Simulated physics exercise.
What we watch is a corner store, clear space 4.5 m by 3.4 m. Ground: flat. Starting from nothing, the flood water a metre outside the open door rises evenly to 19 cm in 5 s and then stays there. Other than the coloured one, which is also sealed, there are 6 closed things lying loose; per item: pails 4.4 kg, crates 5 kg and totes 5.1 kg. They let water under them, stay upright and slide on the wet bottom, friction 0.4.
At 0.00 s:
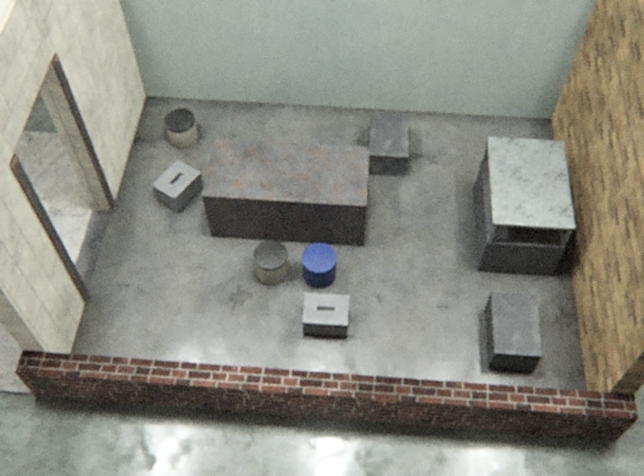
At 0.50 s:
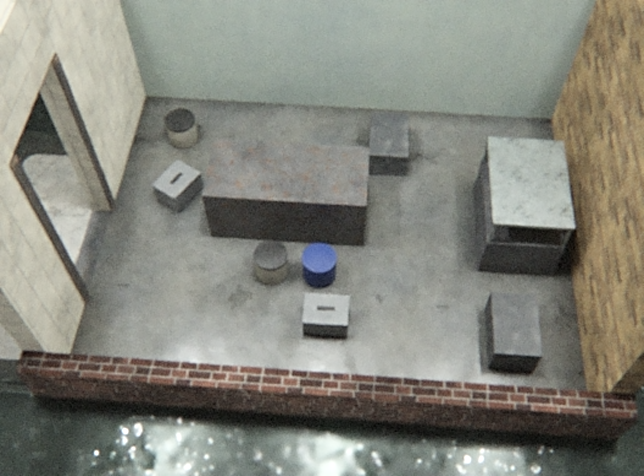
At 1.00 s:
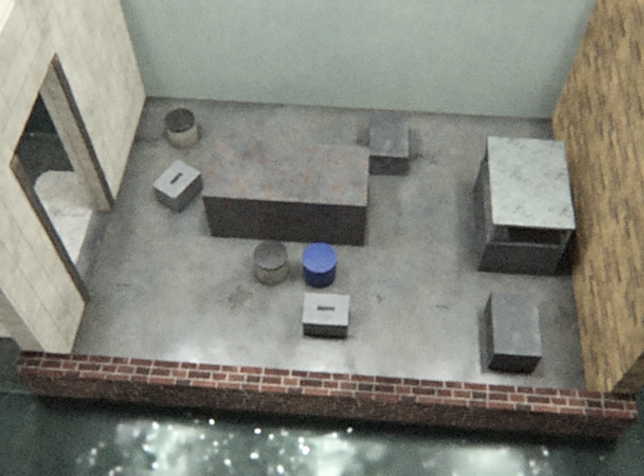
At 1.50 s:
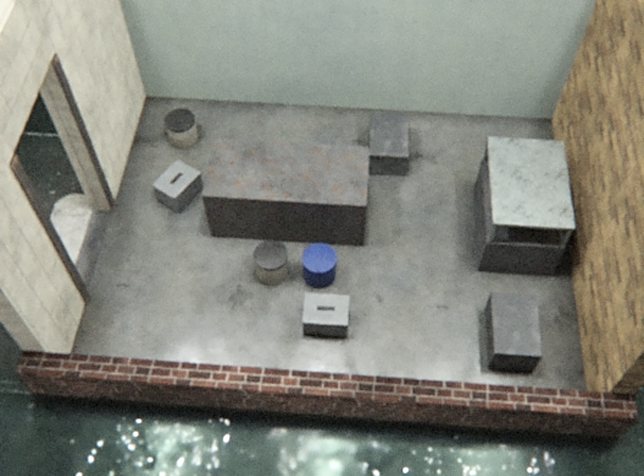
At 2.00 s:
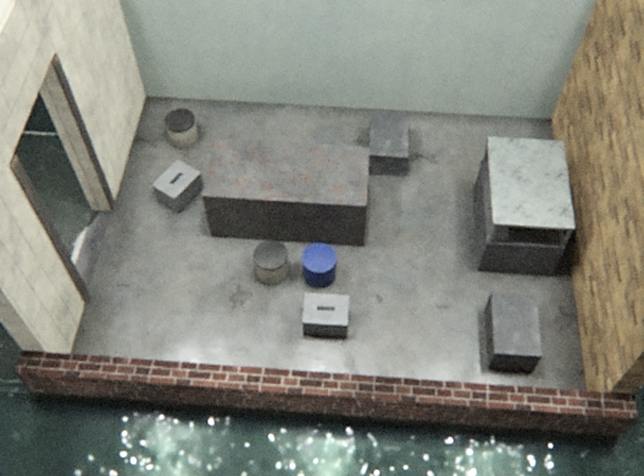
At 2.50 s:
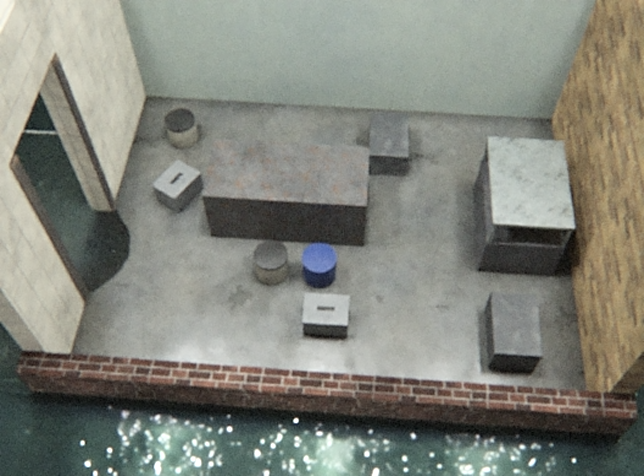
A small store room with a grey floor is seen from high above, with a low brick wall along the front and a doorway at left. A long dark block stands near the middle, a blue pail and grey containers around it, a pale-topped counter at right. Dark, glinting water spreads outside, then enters through the doorway, while the objects and camera stay still.
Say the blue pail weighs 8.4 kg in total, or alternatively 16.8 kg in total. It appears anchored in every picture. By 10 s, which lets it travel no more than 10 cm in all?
The one that works is only the second, 16.8 kg.
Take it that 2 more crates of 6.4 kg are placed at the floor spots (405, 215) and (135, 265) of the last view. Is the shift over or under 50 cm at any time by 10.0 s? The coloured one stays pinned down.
Respectively, not exceeded and exceeded.
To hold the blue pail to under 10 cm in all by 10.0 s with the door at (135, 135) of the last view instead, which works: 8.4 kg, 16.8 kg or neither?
In that case the lower weight is enough.
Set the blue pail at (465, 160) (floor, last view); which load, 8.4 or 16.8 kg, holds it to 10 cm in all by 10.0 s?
So both weights work.
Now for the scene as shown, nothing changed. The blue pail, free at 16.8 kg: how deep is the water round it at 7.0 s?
Around 6 cm.
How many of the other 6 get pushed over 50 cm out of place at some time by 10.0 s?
That comes to 4.
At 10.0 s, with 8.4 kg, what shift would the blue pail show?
Displacement near 40 cm.
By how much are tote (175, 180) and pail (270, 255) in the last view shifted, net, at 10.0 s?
20 cm and 250 cm respectively.
After 3.5 s the blue pail would be 0 cm from its start with 8.4 kg and 0 cm from its start with 16.8 kg; 0 cm of water round it then.
After 4.5 s the blue pail would be 0 cm from its start with 8.4 kg and 0 cm from its start with 16.8 kg; 1 cm of water round it then.
After 7.0 s the blue pail would be 16 cm from its start with 8.4 kg and 0 cm from its start with 16.8 kg; 6 cm of water round it then.
After 10.0 s the blue pail would be 37 cm from its start with 8.4 kg and 0 cm from its start with 16.8 kg; 6 cm of water round it then.
